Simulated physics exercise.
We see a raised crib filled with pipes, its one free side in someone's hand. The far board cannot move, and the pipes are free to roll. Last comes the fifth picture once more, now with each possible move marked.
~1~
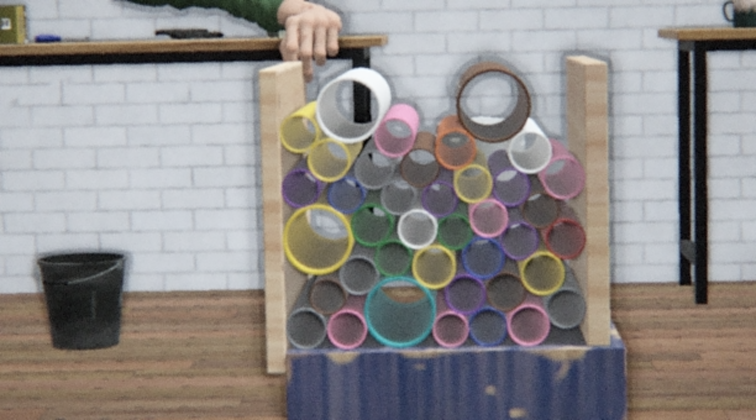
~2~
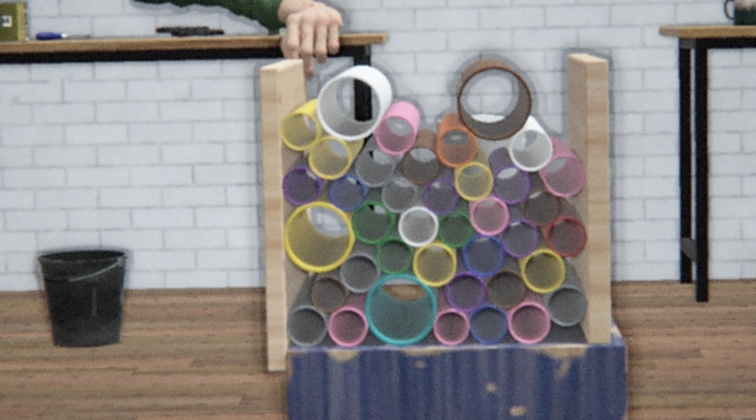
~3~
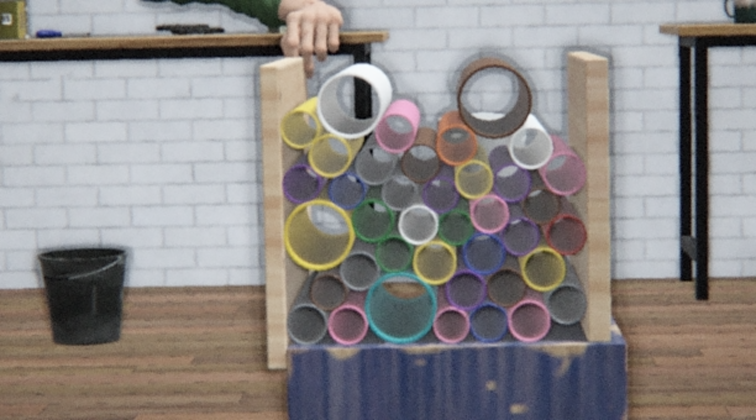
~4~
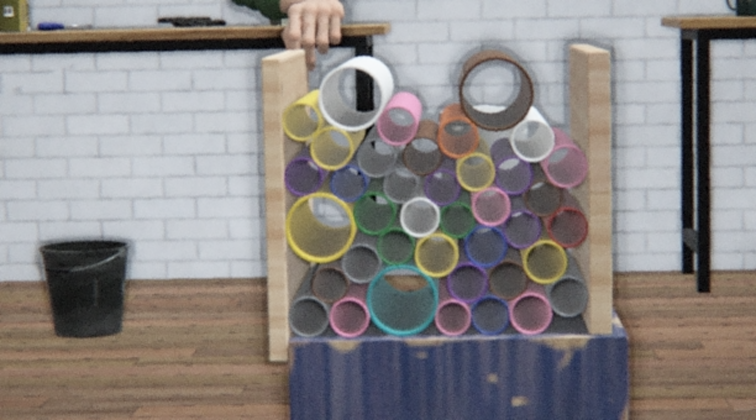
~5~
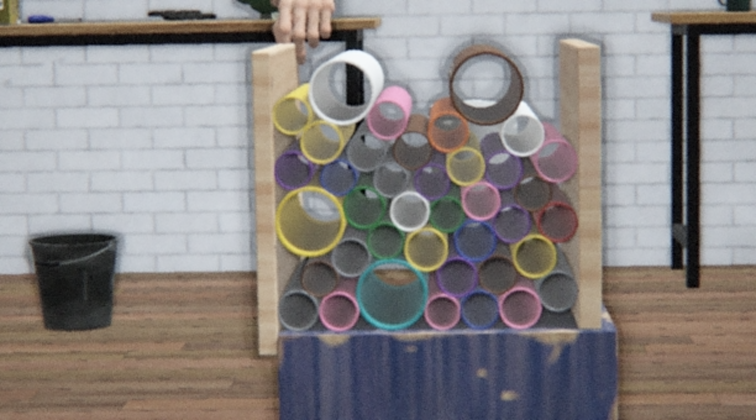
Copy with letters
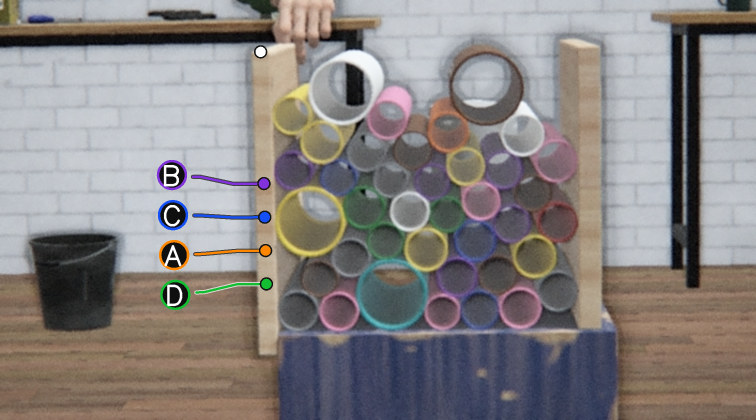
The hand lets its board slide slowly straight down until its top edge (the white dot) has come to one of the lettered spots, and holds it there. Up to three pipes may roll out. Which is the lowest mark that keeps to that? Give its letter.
B is the limit.
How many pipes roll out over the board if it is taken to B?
The count is one.
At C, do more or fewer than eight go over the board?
Fewer than eight.
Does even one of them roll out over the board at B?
Yes.
On the marked copy, A at (265, 250); B at (264, 184); C at (265, 217); D at (266, 284); the white dot at (260, 52).
With B. Early on, top of the board (272, 113).
Further on, top of the board (274, 181).
At the end, top of the board (274, 183), one out over the board.
As for the rest, A more than three out over the board; C more than three out over the board; D more than three out over the board.
